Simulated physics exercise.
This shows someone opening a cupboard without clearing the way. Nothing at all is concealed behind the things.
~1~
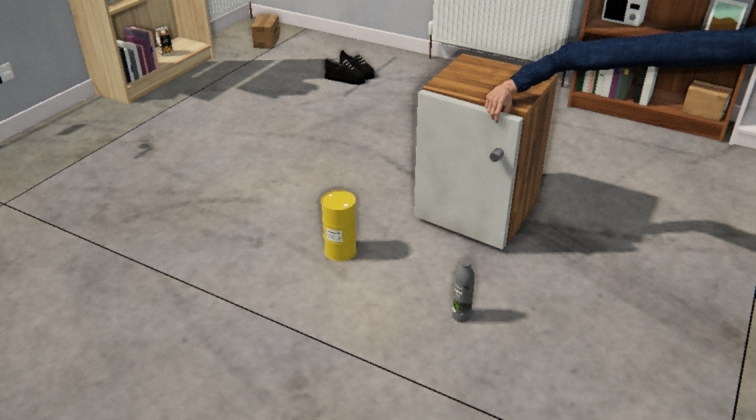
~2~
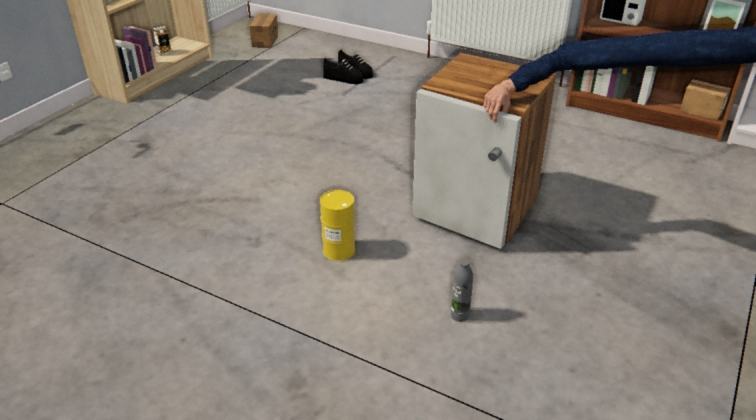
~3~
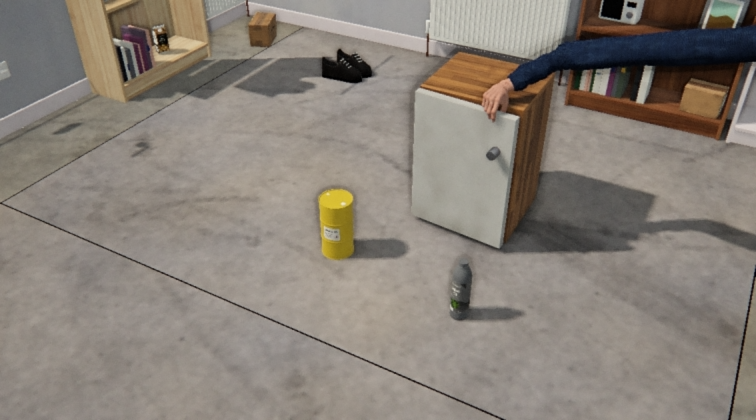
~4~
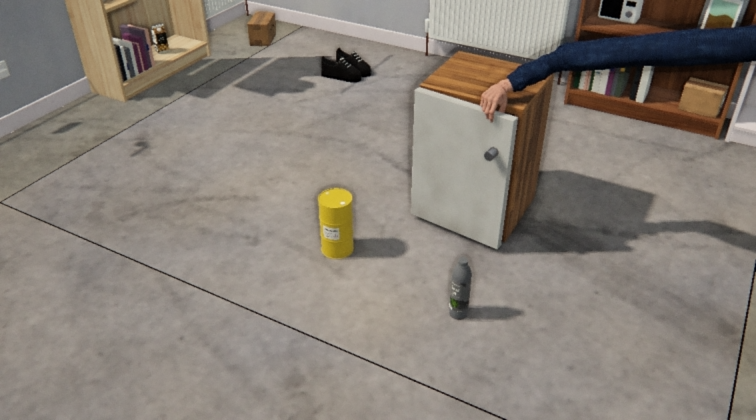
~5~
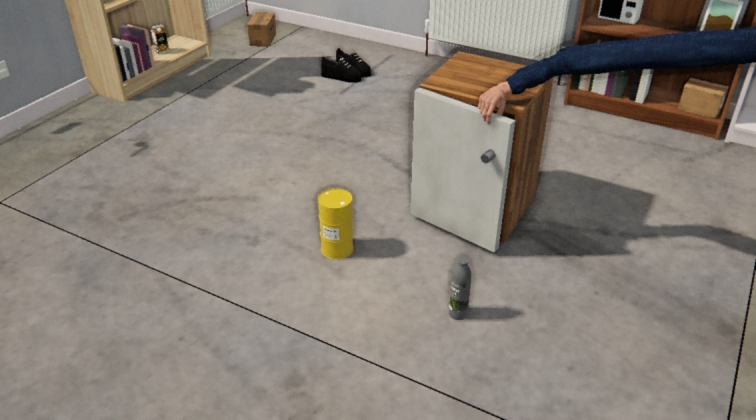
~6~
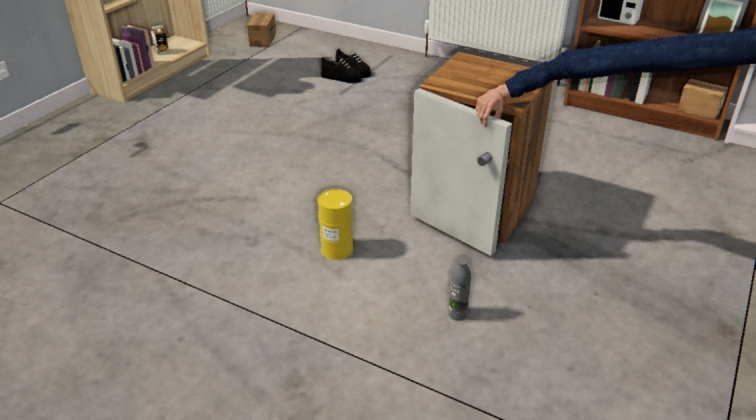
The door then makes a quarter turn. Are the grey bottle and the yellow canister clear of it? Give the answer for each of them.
My prediction: Looks like the grey bottle is fine; looks like the yellow canister is fine.
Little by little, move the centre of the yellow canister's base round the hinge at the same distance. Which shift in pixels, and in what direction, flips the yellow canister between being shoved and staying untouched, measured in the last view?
Shift it right by roughly 24 pixels.
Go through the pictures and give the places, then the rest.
In the first picture, door 4° open; grey bottle (464, 290); yellow canister (340, 226); door (461, 174).
In the second picture, door 4° open; yellow canister (338, 226); door (459, 174).
In the third picture, door 5° open; grey bottle (461, 289); door (458, 173).
In the fourth picture, door 7° open; yellow canister (337, 224); door (456, 173).
In the fifth picture, door 10° open; grey bottle (461, 288); door (455, 174).
In the sixth picture, door 13° open; grey bottle (460, 289); yellow canister (336, 225); door (452, 176).
Then, 0.76 s after the last picture, door 36° open; grey bottle at rest near (460, 289); yellow canister at rest near (336, 225).
Then, 1.72 s after the last picture, door 66° open; grey bottle at rest near (460, 289); yellow canister at rest near (336, 225).
Then, 2.50 s after the last picture, door 89° open; grey bottle at rest near (460, 289); yellow canister at rest near (336, 225).
At rest, the grey bottle escapes contact, near (460, 289); the yellow canister escapes contact, near (336, 225).
